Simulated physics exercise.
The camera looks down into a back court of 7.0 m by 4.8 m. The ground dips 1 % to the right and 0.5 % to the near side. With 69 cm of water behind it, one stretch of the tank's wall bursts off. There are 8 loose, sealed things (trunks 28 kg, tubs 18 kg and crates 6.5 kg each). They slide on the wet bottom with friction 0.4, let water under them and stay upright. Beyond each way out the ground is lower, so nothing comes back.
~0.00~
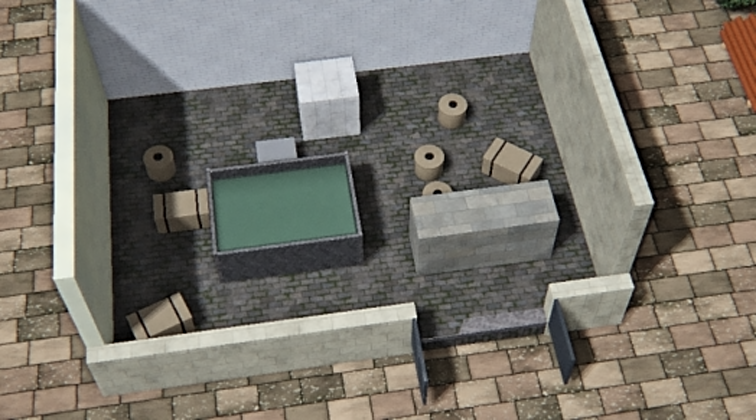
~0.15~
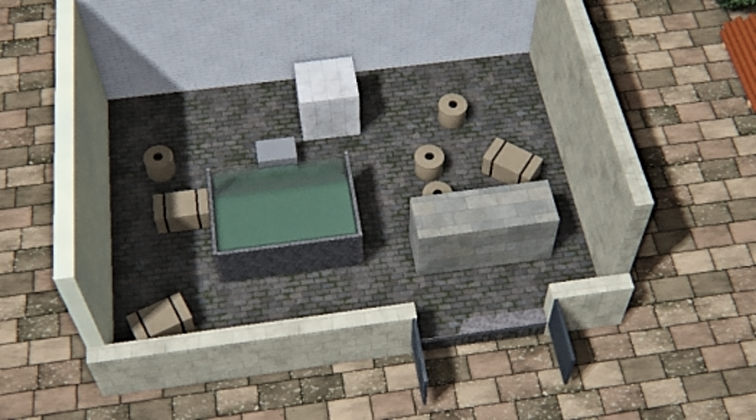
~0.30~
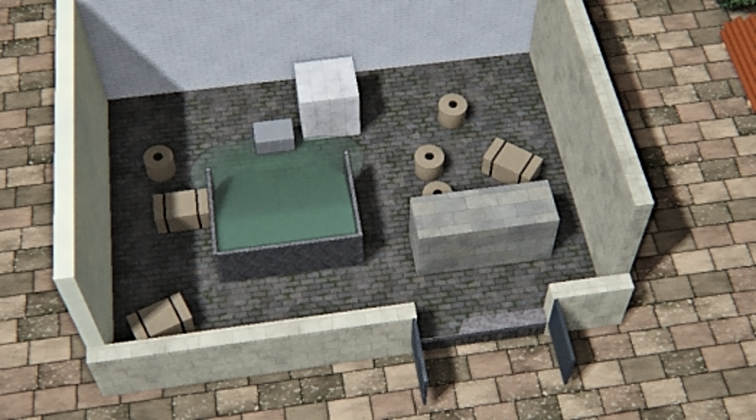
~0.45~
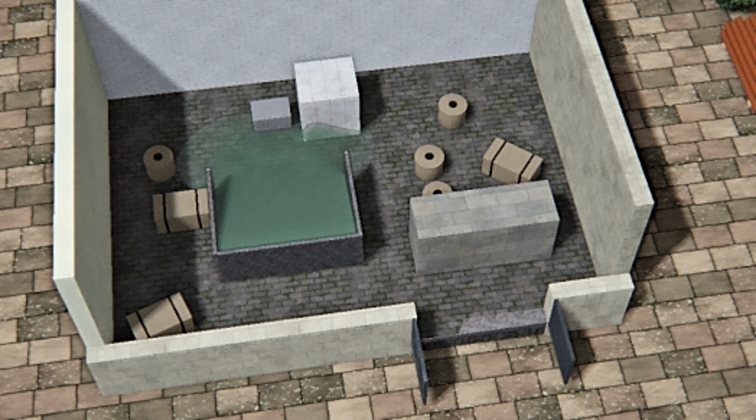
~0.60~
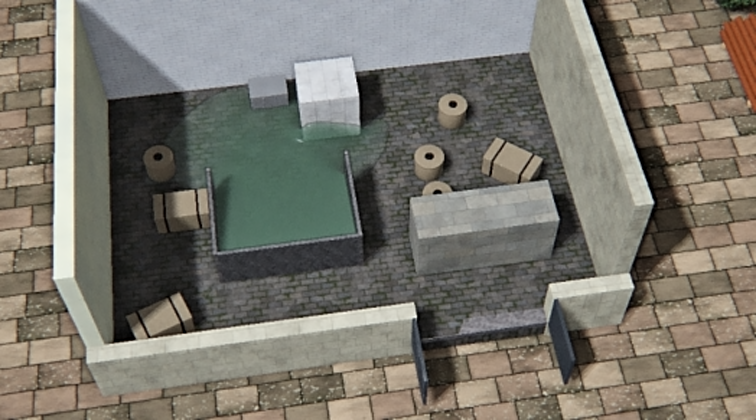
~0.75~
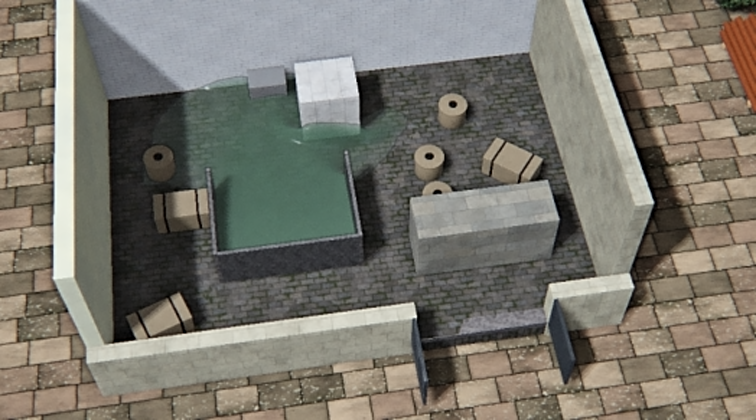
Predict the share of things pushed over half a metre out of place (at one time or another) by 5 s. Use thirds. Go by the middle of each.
Share: At least two thirds.
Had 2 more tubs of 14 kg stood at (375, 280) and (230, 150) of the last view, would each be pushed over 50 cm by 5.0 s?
In that order: Short of it, over.
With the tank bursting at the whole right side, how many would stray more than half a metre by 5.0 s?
Then 4.
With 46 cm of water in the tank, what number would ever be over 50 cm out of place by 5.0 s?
In that case 1 of them.
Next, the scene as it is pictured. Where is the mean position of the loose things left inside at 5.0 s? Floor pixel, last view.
Around (388, 215).
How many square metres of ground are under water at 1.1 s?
About 11.0 m2.
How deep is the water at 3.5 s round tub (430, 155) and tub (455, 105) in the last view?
Roughly 5 and 15 cm.
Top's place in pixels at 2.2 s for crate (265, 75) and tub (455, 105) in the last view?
Near (341, 69) and (487, 97).
After 1.1 s 1 of 8 are over 50 cm from their spots; 1 afloat.
After 2.2 s 2 of 8 are over 50 cm from their spots; 1 afloat.
After 3.5 s 4 of 8 are over 50 cm from their spots; 2 afloat.
After 5.0 s 7 of 8 are over 50 cm from their spots, and 7 have been at some point; 2 afloat.
